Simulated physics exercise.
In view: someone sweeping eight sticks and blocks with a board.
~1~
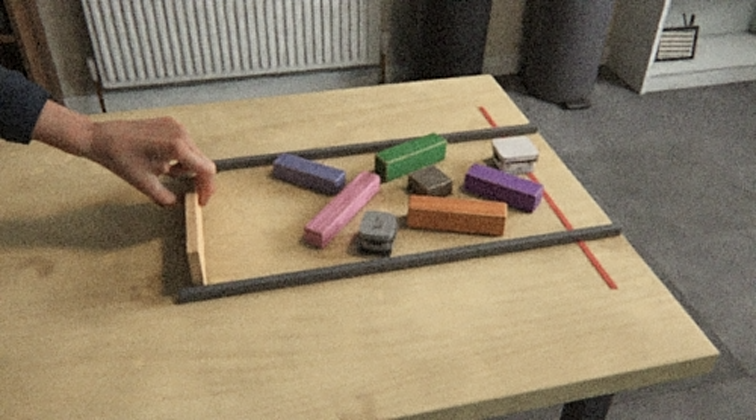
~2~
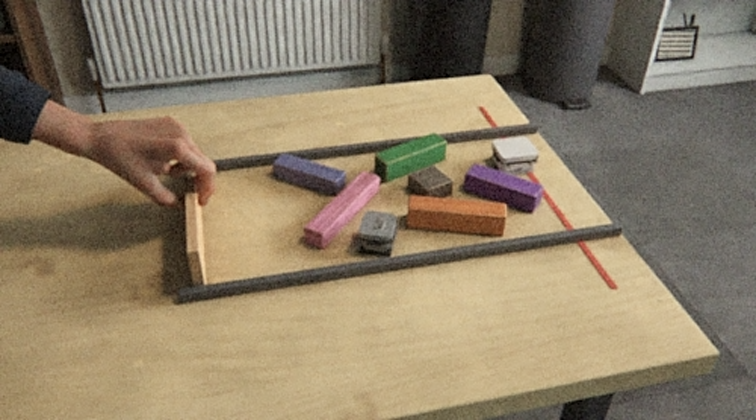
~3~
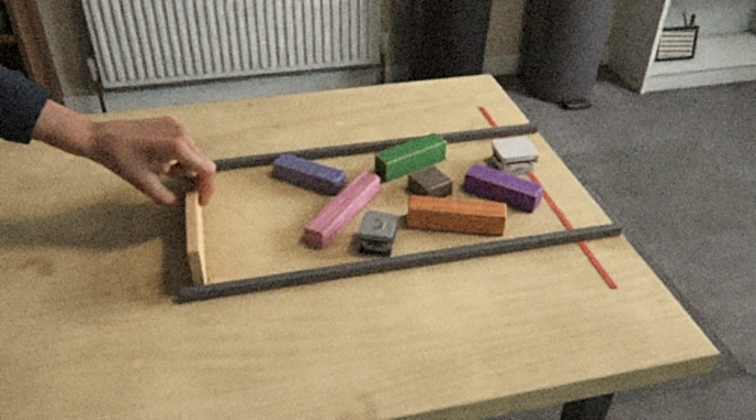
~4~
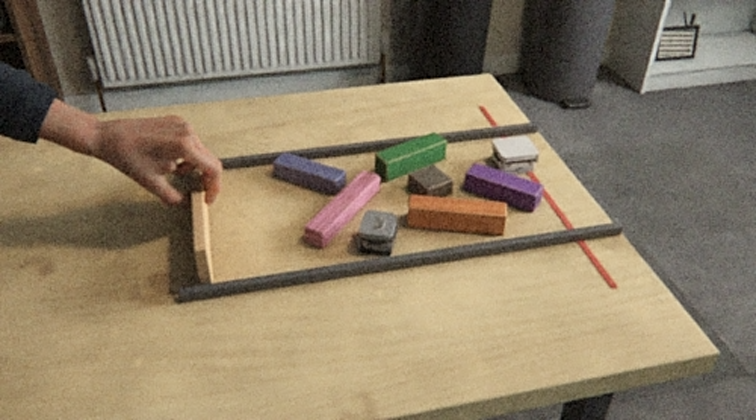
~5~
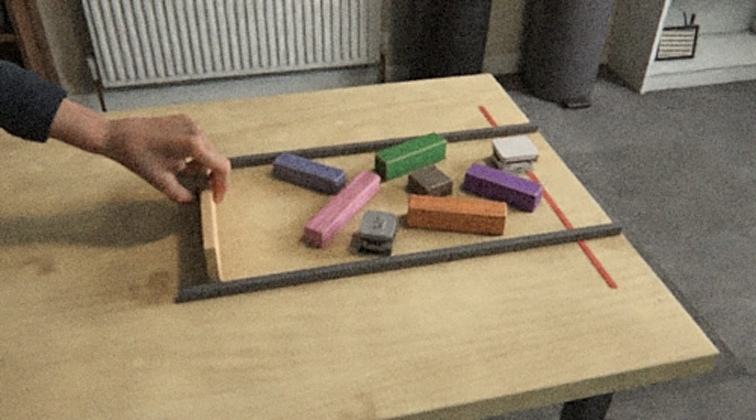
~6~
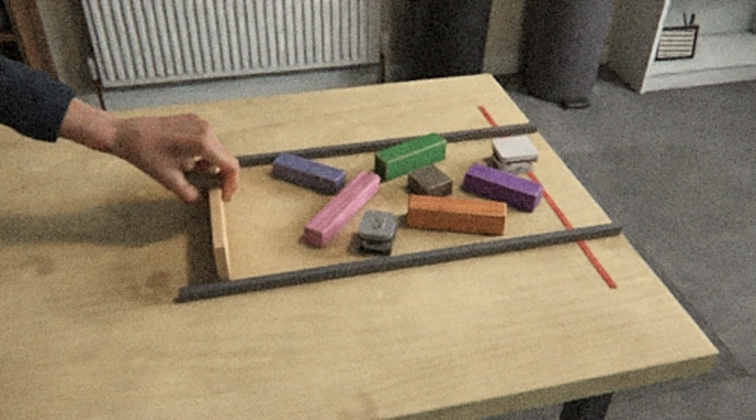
A hand holds a small wooden board upright at the left end of two dark rails on a table, then slides it slightly to the right between them. The scattered coloured sticks and small blocks ahead of it, near a red tape line, stay still and untouched throughout.
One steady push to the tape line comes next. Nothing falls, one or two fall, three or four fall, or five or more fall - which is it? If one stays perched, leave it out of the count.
I expect at least five of them will drop off.
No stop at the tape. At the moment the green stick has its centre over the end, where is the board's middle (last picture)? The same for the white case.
(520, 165) and (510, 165), more or less.
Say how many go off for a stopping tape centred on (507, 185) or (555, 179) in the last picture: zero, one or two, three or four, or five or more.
Just one or two; five or more.
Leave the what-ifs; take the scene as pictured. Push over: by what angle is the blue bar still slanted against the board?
Somewhere near 0 degrees, I'd say.
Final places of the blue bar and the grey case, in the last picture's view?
Okay, so first (528, 149), and next (587, 214).
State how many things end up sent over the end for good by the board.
That would be exactly 5.
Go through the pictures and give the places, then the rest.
The first picture shows white case (514, 157); purple stick (503, 187); orange stick (456, 215); board (194, 208); tape (536, 182).
The second picture shows purple stick (503, 188); black block (430, 184).
The third picture shows orange stick (456, 215); grey case (378, 234).
The fourth picture shows white case (514, 156); green stick (411, 156).
The fifth picture shows purple stick (503, 187); blue bar (309, 173).
The sixth picture shows white case (514, 156); purple stick (503, 187); orange stick (456, 215); board (217, 204); tape (536, 181).
Soon after, none off yet; white case at rest near (514, 156); purple stick at rest near (503, 187); orange stick at rest near (456, 215).
Then, none off yet; white case at rest near (514, 156); purple stick moved about its own width near (550, 189); orange stick moved about its own width near (532, 211).
At rest, the number that fall off is five or more; fallen, green stick, black block, orange stick, purple stick and white case.
